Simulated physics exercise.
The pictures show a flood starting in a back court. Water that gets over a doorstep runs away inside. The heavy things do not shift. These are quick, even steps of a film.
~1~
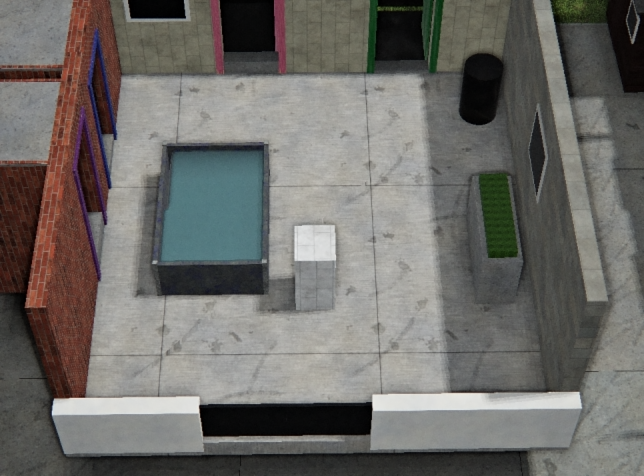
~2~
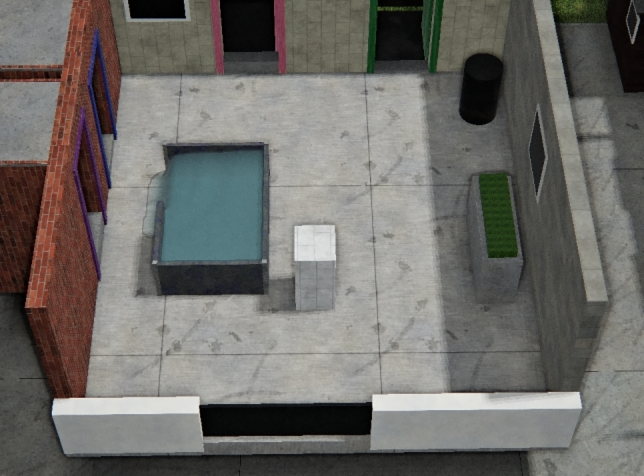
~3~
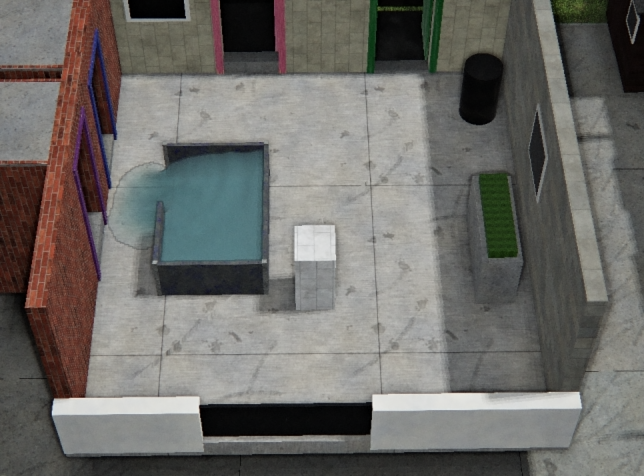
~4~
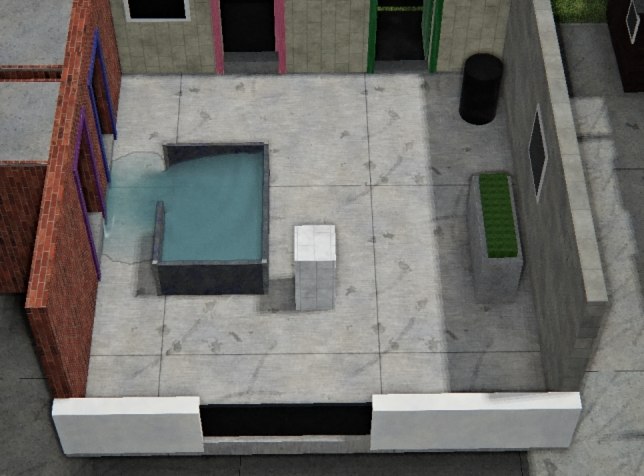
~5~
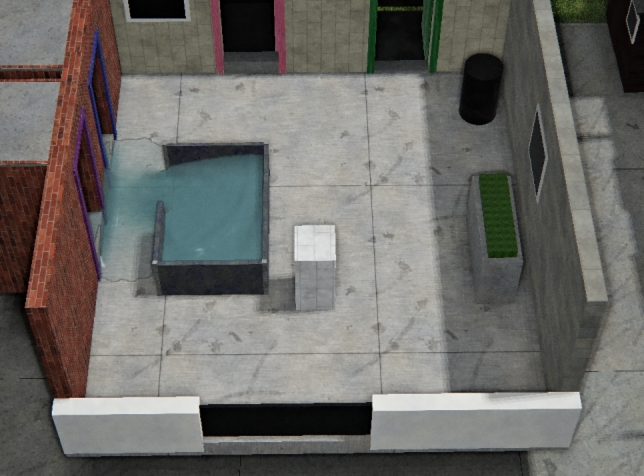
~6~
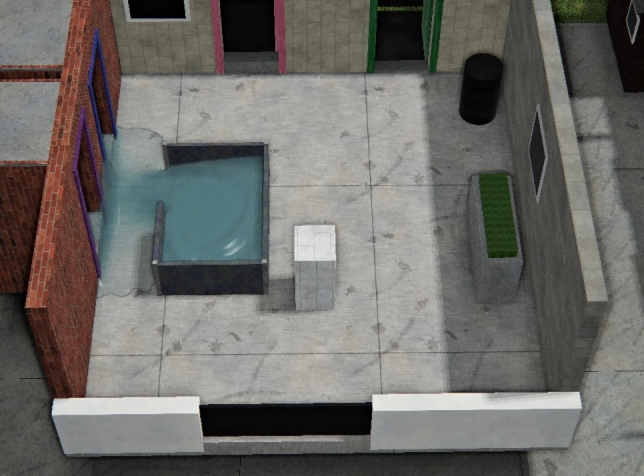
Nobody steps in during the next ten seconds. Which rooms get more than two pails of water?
In the end: The pink door holds within the limit; the blue door floods; the purple door holds within the limit; the green door holds within the limit.
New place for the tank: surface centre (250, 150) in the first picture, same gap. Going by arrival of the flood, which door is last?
I say the one in green.
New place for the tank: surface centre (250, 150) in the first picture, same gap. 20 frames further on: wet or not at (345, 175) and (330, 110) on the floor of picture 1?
In turn: Free of water, covered.
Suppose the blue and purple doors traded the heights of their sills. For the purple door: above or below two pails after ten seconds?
Purple door is over.
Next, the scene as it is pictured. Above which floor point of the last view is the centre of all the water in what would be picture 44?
Close to (266, 230).
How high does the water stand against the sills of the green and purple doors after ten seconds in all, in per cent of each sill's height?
Roughly 100 per cent, then 20 per cent.
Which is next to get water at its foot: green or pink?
That is the door marked pink.
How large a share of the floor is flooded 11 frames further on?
Roughly 25 per cent.
A moment on, water covers 15 % of the floor; the pink door not reached, the blue door over two buckets in, the purple door under two buckets in, the green door not reached.
Next, water covers 25 % of the floor; the pink door wet at the sill, nothing in, the blue door far over two buckets in, the purple door under two buckets in, the green door not reached.
Then, water covers 45 % of the floor; the pink door wet at the sill, nothing in, the blue door far over two buckets in, the purple door under two buckets in, the green door wet at the sill, nothing in.
Later, water covers 85 % of the floor; the pink door wet at the sill, nothing in, the blue door far over two buckets in, the purple door under two buckets in, the green door wet at the sill, nothing in.
In the end, water covers 95 % of the floor; the pink door wet at the sill, nothing in, the blue door far over two buckets in, the purple door under two buckets in, the green door under two buckets in.
